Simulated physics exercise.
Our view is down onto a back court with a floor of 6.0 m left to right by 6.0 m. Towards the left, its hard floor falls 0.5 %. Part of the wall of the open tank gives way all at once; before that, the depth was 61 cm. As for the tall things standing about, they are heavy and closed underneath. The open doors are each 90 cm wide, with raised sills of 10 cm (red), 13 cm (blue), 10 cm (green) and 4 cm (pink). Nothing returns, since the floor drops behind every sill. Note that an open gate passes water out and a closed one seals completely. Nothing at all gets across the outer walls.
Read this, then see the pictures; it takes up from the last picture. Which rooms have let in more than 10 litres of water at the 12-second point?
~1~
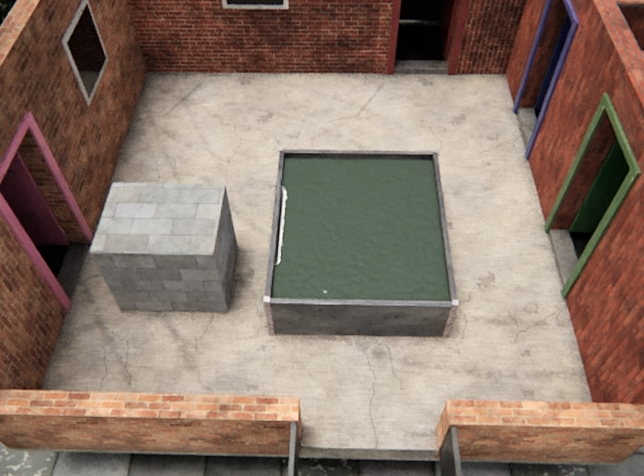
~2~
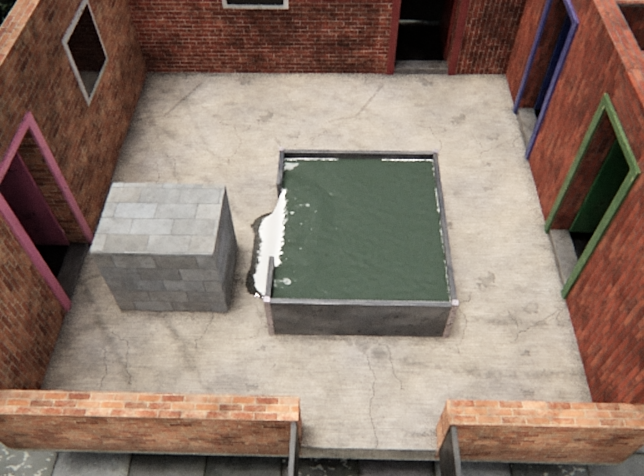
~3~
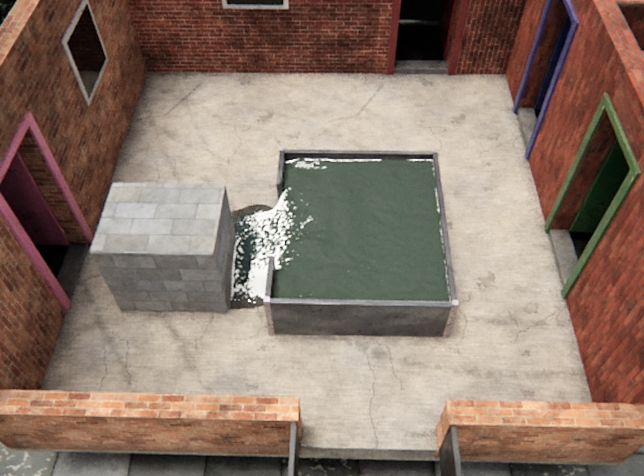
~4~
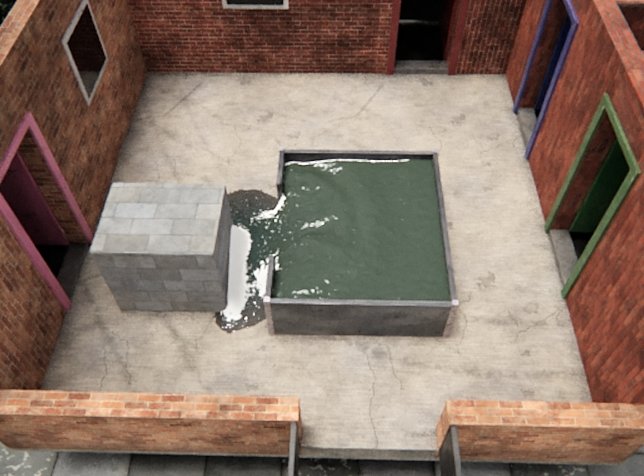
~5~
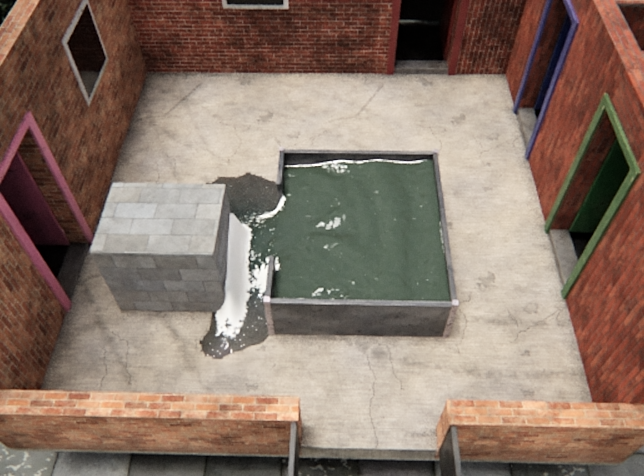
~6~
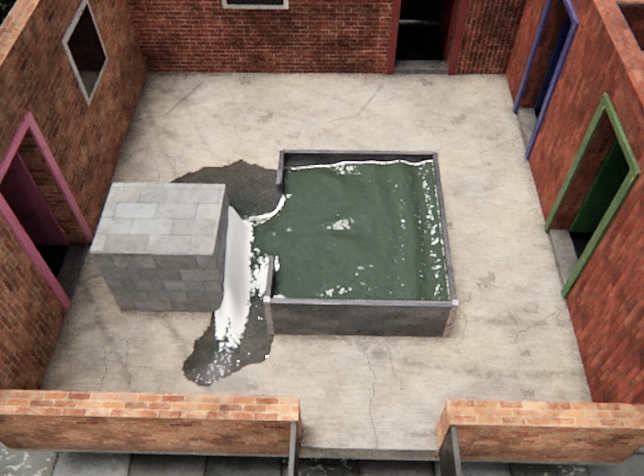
Outcome: The red door will most likely respect the limit, the blue door will most likely respect the limit, the green door will most likely respect the limit, the pink door will most likely bust the limit.
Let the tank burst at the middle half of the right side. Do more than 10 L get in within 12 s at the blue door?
So for blue: No.
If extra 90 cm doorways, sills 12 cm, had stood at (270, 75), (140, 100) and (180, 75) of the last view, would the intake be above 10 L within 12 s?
Well, the first is on the low side, the second is on the high side, and the third is on the high side.
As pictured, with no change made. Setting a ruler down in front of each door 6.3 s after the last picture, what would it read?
Depths in cm: Red 4, blue 8, green 3, pink 10.
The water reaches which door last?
Blue.
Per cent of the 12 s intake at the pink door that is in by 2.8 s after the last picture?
By then it's near 10% of the total.
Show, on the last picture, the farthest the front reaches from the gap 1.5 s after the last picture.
That's around (148, 74) in the last picture.
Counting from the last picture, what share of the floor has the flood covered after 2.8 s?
60 %.
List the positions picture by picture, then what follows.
The first picture shows still water, 61 cm deep, in the open tank at (359, 223).
In the second picture, water pours out at (280, 241) and has run 0.6 m, to (264, 293); typically 9 cm deep outside, 61 cm at the open tank's back.
In the third picture, the front is at (234, 301), 0.9 m from the gap at (280, 244); 0.8 m2 of floor is under water; 61 cm left at the back of the open tank.
In the fourth picture, the front is at a hidden place, 1.3 m from the gap at (280, 244); 1.4 m2 of floor is under water; 61 cm left at the back of the open tank.
In the fifth picture, the front is at a hidden place, 1.9 m from the gap at (280, 243); 2.2 m2 of floor is under water; 59 cm left at the back of the open tank.
In the sixth picture, water pours out at (280, 243) and has run 2.4 m, to a hidden place; typically 5 cm deep outside, 52 cm at the open tank's back.
Then, 0.7 s after the last picture water covers 25 % of the floor and is deepest (48 cm) near (238, 268); red door not reached, blue door not reached, green door not reached, pink door 6 cm at the sill, 2 L in.
Then, 1.5 s after the last picture water covers 45 % of the floor and is deepest (38 cm) near (238, 268); red door not reached, blue door not reached, green door not reached, pink door 8 cm at the sill, 6 L in.
Then, 2.8 s after the last picture water covers 60 % of the floor and is deepest (30 cm) near (238, 268); red door not reached, blue door not reached, green door not reached, pink door 9 cm at the sill, 16 L in.
Then, 6.3 s after the last picture water covers 95 % of the floor and is deepest (18 cm) near (238, 268); red door 4 cm at the sill, 0 L in, blue door 8 cm at the sill, 0 L in, green door 3 cm at the sill, 0 L in, pink door 10 cm at the sill, 92 L in.
Then, 11.3 s after the last picture water covers 100 % of the floor and is deepest (14 cm) near (526, 428); red door 9 cm at the sill, 0 L in, blue door 8 cm at the sill, 0 L in, green door 7 cm at the sill, 0 L in, pink door 7 cm at the sill, 155 L in.
